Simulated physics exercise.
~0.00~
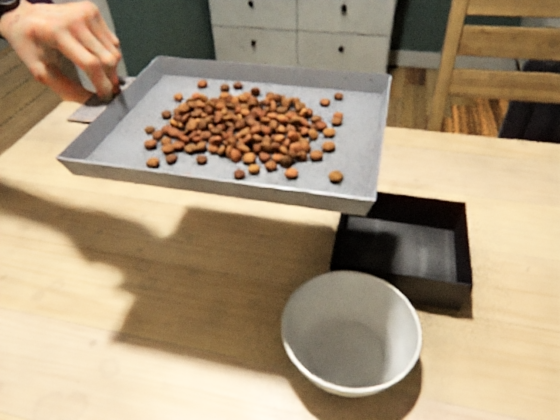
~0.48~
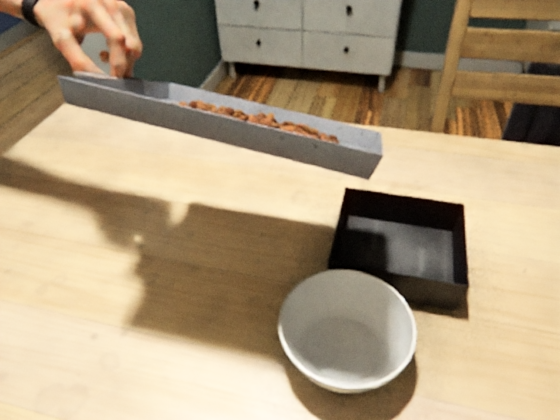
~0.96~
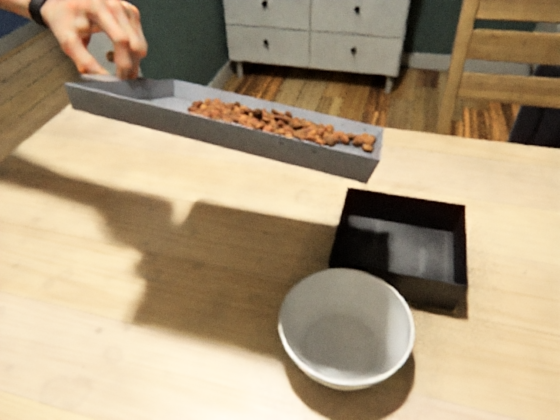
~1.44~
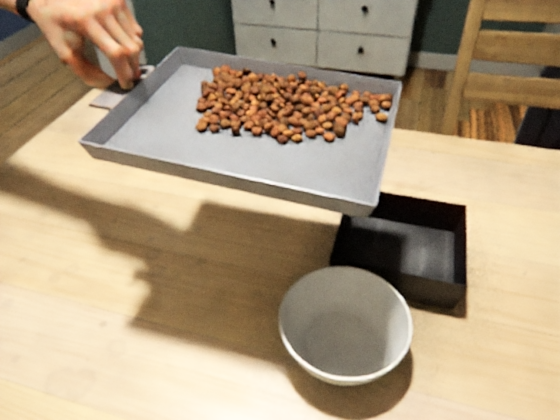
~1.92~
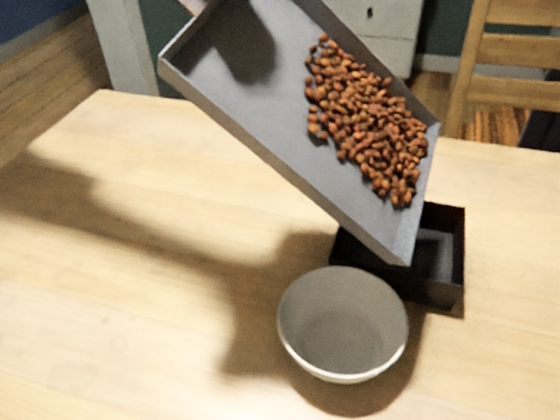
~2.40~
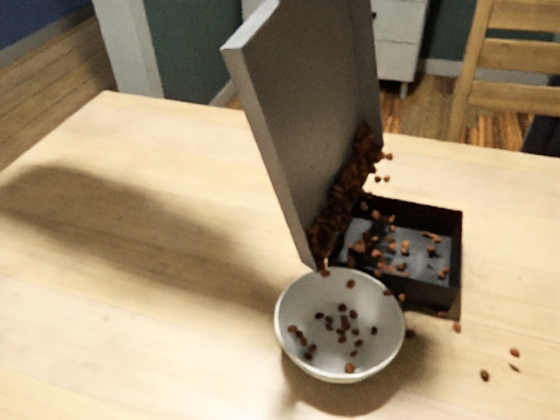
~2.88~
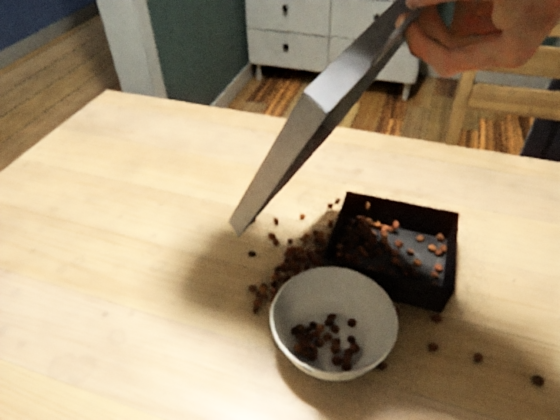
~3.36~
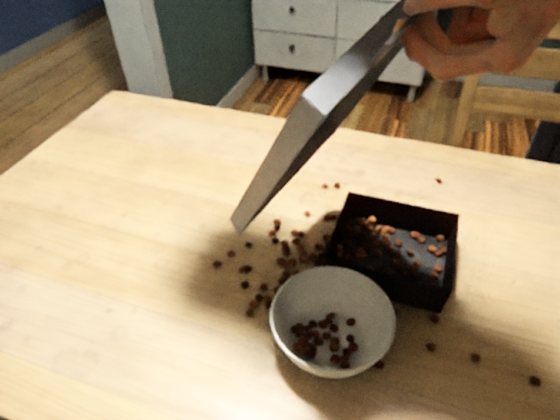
A hand-held tray tilts, levels, then dumps kibble over a black tin, white bowl and table.
